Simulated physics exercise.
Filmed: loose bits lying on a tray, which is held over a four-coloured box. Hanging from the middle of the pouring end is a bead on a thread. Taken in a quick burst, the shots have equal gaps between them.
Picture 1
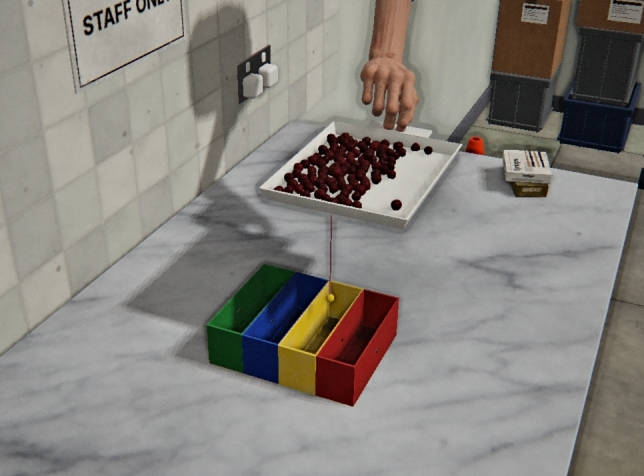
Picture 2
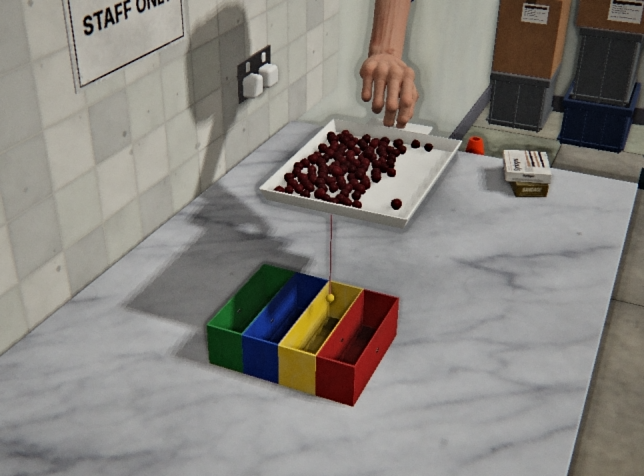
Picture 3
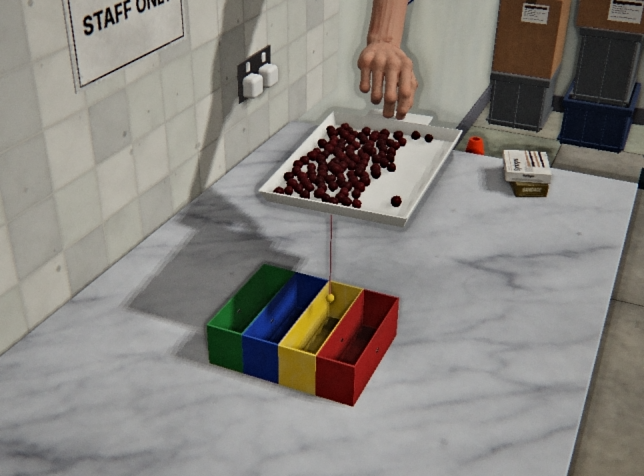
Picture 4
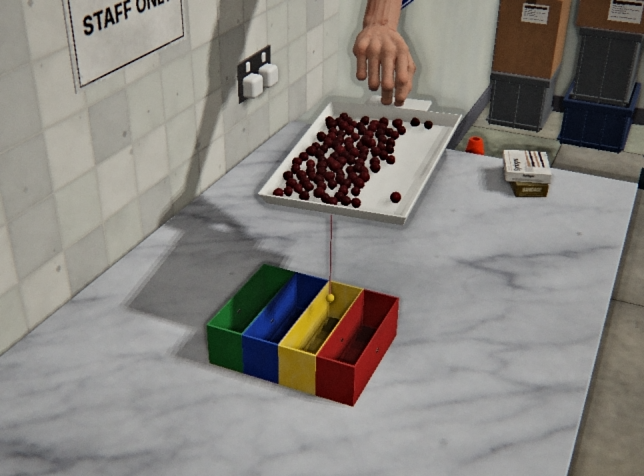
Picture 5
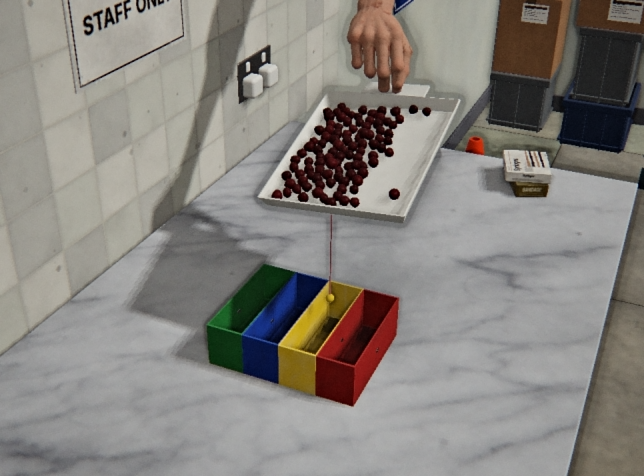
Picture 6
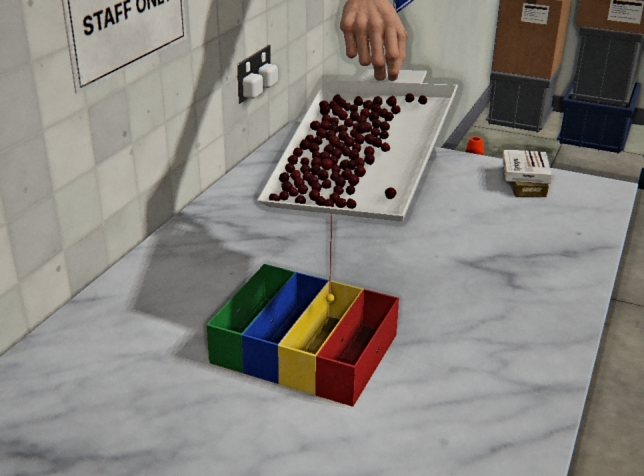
A hand gradually raising the far end of a white tray of dark red dried cherries above a green, blue, yellow and red box.
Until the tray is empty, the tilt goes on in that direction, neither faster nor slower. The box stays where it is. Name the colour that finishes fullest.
Green.
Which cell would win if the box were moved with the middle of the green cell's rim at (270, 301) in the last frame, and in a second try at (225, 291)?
With the first placing it's the green cell, with the second it's the blue cell.
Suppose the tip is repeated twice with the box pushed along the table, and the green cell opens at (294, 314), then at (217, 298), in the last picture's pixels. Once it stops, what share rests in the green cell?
The first try gives 20 per cent, the second 10 per cent.
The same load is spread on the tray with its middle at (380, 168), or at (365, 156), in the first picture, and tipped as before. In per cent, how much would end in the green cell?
In order, 40 per cent then 40 per cent.
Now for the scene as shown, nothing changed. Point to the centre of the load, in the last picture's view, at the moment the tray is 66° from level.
In the last view, the load is centred near (300, 178).
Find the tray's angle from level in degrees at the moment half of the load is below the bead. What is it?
95°, roughly.
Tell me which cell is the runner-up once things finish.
The runner-up is that blue cell.
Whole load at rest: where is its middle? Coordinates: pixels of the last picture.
Centre at rest: Close to (256, 343).
Soon after the last picture, tray tipped steeply; nearly all on the tray; a stray few falling or outside the box.
A little later, tray tipped past a quarter turn; a stray few on the tray; about a third in the green cell; about a quarter in the blue cell; a small part in the yellow cell; a stray few in the red cell; about a quarter falling or outside the box.
Later still, tray tipped past a quarter turn; about half in the green cell; about a quarter in the blue cell; a small part in the yellow cell; a small part falling or outside the box.
At rest, tray tipped past a quarter turn; about half in the green cell; about a quarter in the blue cell; a small part in the yellow cell; none in the red cell; a small part outside the box.
